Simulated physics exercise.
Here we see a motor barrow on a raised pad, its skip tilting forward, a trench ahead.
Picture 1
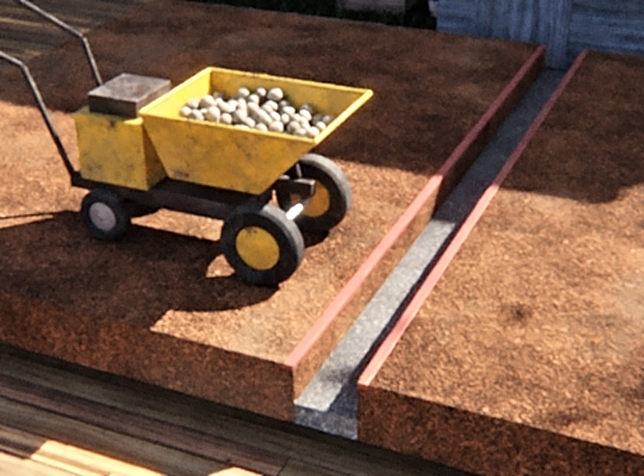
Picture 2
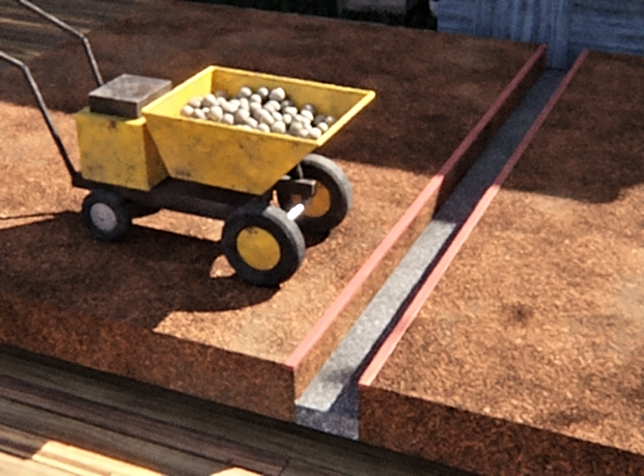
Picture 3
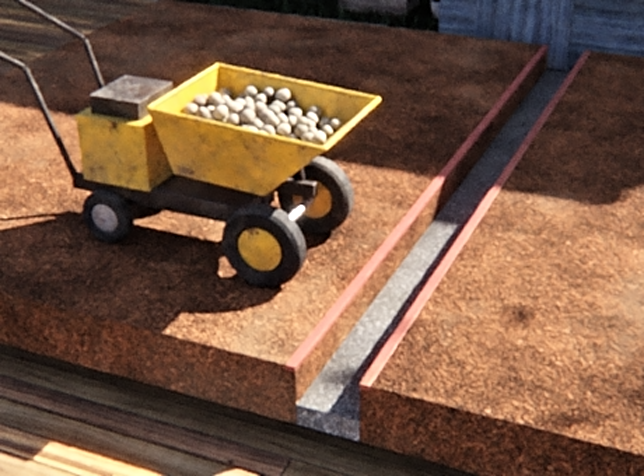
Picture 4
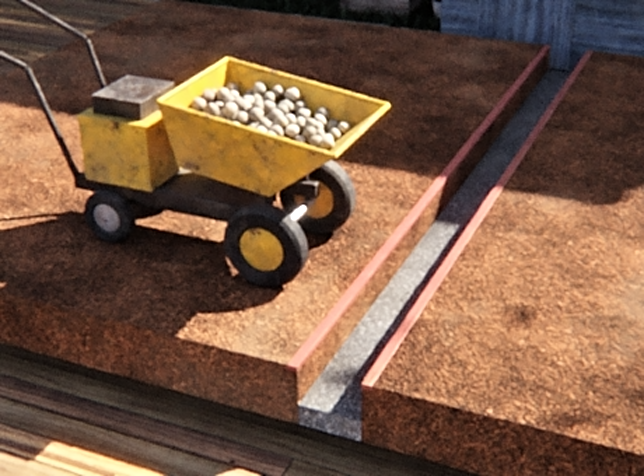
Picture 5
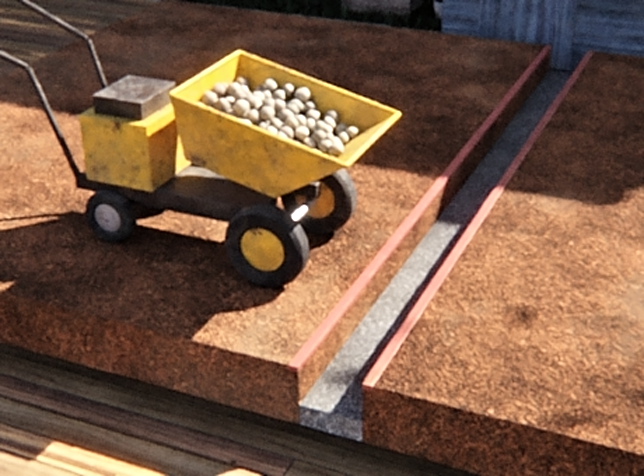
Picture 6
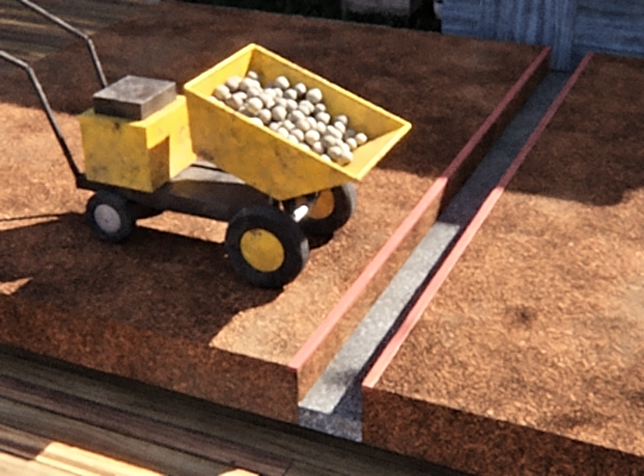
On a raised, reddish-brown pad beside a narrow trench with red edges, a small yellow motor barrow stands with its skip level and full of rounded grey pebbles. The skip then tilts forward to the right, its back rising and its lip dipping, while the wheels stay put and the pebbles remain heaped inside.
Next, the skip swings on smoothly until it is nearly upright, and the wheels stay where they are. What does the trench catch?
The trench will most likely get the lesser share of it.
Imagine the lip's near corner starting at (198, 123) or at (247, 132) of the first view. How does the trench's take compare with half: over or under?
A minority at the first place, then a majority at the second.
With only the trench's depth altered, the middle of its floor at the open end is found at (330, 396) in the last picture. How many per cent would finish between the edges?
I'd put it at about 10 in a hundred.
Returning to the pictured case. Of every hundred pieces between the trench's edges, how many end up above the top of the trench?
Estimate: Around 0 %.
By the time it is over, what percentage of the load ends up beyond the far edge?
Close to 50 in a hundred.
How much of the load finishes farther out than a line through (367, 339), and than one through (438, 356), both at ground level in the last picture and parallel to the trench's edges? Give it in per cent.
First roughly 60 percent, then 30 percent.
Soon, skip tipped steeply; all in the skip.
A while on, skip tipped right over; about two thirds in the skip; a small part in or heaped over the trench; about a quarter beyond it; a stray few falling.
Towards the end, skip tipped right over; about a third in the skip; about a quarter in or heaped over the trench; about half beyond it.
Finally, skip tipped right over; about a quarter in the skip; about a quarter in or heaped over the trench; about half beyond it.
